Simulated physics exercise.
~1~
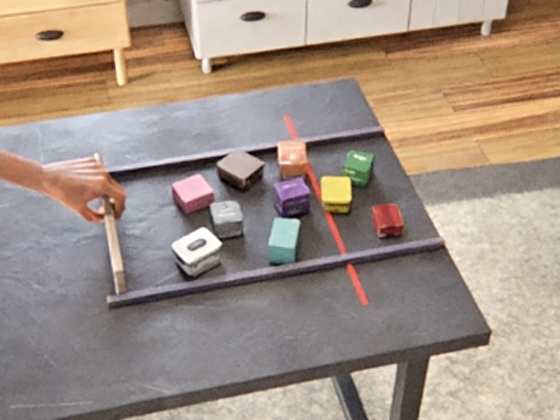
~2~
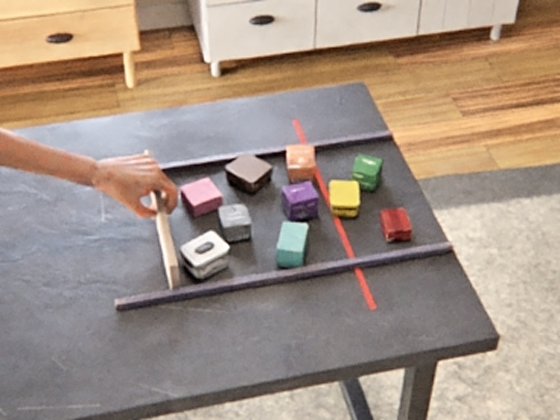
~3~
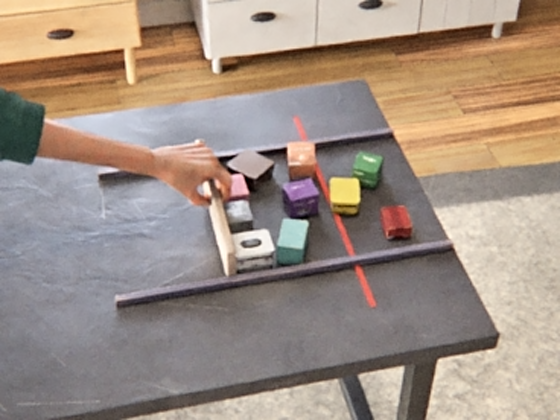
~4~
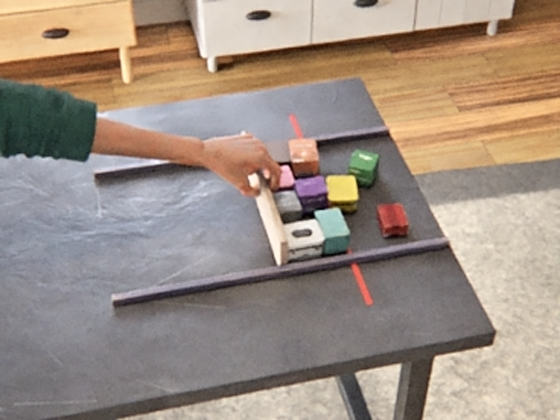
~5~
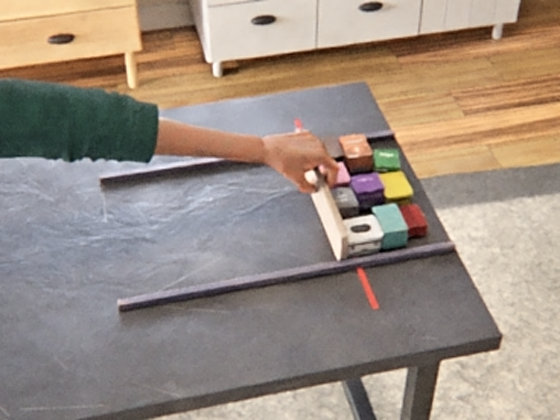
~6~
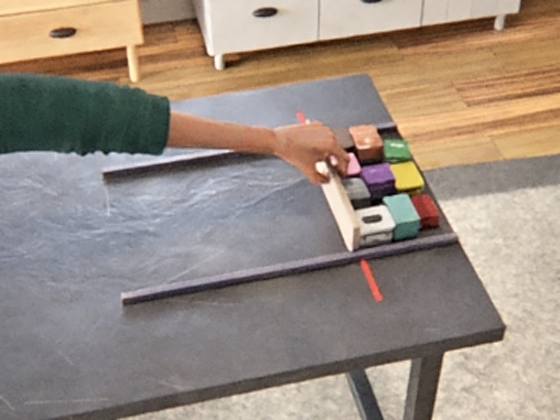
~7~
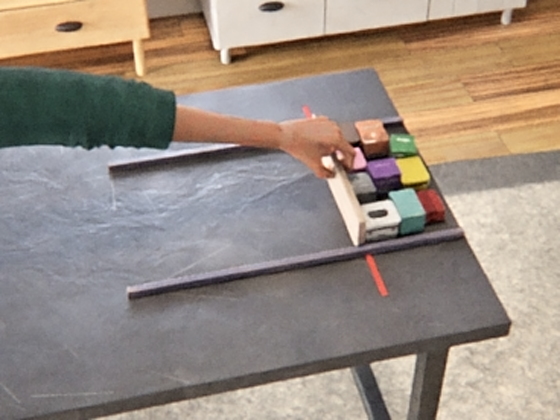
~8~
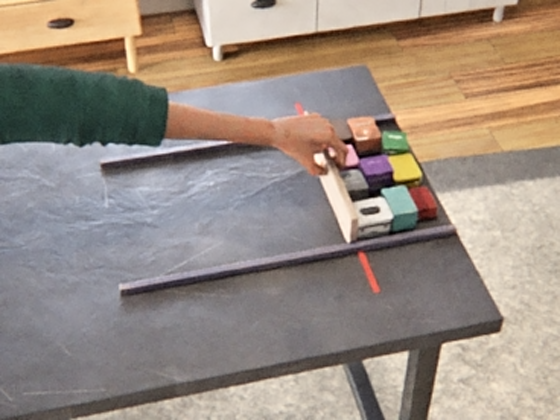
A hand pushes a board rightward, gathering colourful blocks near the table's edge, where they stay.
